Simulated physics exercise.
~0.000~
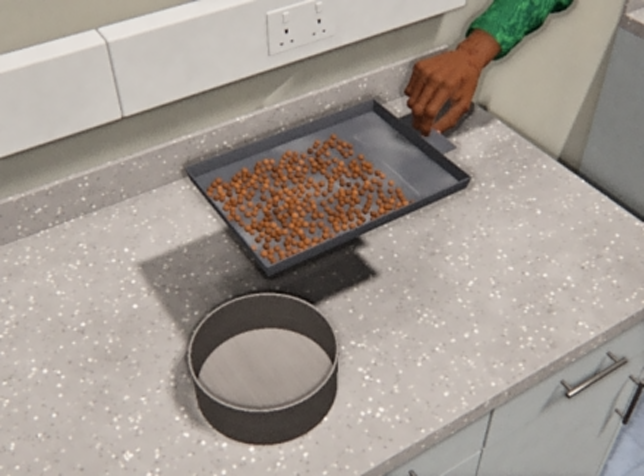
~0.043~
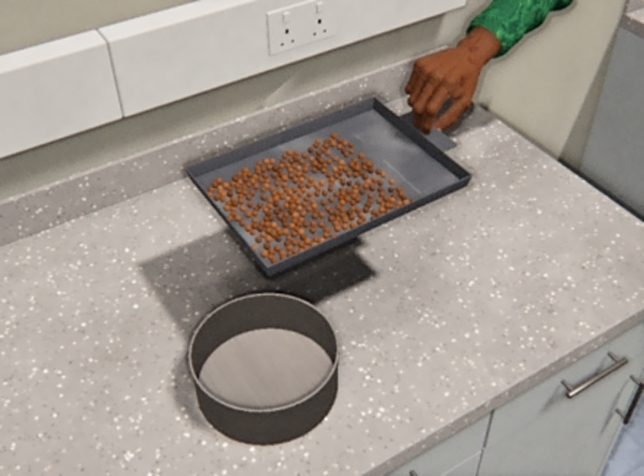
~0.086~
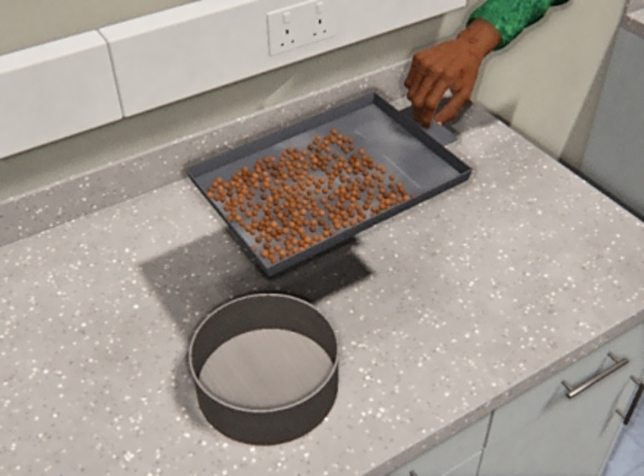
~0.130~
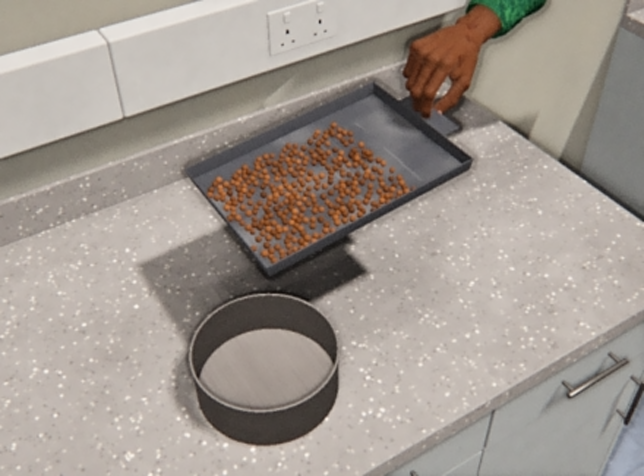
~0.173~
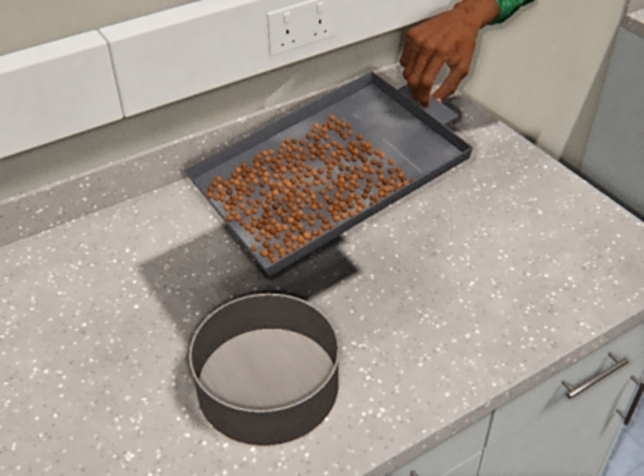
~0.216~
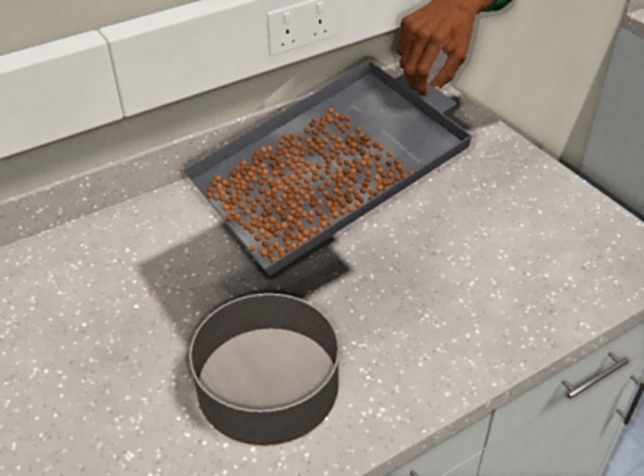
On a speckled kitchen counter, a hand slowly raising the far side of a dark tray of small brown balls behind a round pot.
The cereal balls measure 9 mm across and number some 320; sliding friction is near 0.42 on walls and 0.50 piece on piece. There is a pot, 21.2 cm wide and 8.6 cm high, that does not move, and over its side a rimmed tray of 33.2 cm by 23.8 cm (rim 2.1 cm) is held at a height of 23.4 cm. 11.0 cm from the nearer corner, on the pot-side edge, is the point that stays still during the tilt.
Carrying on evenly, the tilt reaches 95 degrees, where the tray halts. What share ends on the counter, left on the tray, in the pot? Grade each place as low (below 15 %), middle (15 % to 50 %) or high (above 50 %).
Counter - high; left on the tray - low; pot - middle.
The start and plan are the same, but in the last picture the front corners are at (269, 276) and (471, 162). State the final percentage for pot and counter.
The pot gets 90 and the counter 10.
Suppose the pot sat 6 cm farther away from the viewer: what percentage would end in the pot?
Then roughly 60 percent would land in it.
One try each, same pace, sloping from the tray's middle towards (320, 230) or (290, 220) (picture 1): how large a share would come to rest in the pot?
Estimate: Some 85 % and some 90 % respectively.
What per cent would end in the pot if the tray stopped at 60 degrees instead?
Roughly 0 percent.
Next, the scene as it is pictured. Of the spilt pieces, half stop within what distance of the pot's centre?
20 cm.
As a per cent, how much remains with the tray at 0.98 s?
Load share: Around 95%.
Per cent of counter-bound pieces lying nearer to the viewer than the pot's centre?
Roughly 0 per cent.
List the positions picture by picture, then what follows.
Tray tilt 0 degrees, front corners at (268, 264) and (468, 177); middle of the pieces at (309, 195); pot at (264, 348), in the first frame.
Tray tilt 1 degrees, front corners at (268, 264) and (469, 175); middle of the pieces at (310, 194), in the second frame.
Tray tilt 3 degrees, front corners at (268, 265) and (469, 169); middle of the pieces at (310, 192), in the third frame.
Tray tilt 6 degrees, front corners at (268, 265) and (470, 158), lowest corner left back; middle of the pieces at (309, 189), in the fourth frame.
Tray tilt 10 degrees, front corners at (267, 265) and (469, 147), lowest corner left back; middle of the pieces at (308, 184), in the fifth frame.
Tray tilt 13 degrees, front corners at (266, 265) and (468, 136), lowest corner left back; middle of the pieces at (307, 180); pot at (265, 348). The tray's pace is about 85 degrees a second, in the sixth frame.
After 0.67 s, tilt 52 degrees; the tray holds 100 %, the pot 0 %.
After 0.98 s, tilt 79 degrees; the tray holds 95 %, the pot 0 %.
After 1.38 s, tilt 95 degrees; the tray holds 20 %, the pot 5 %.
By 2.3 s all is still; counter 60 %, tray 0 %, pot 40 %.
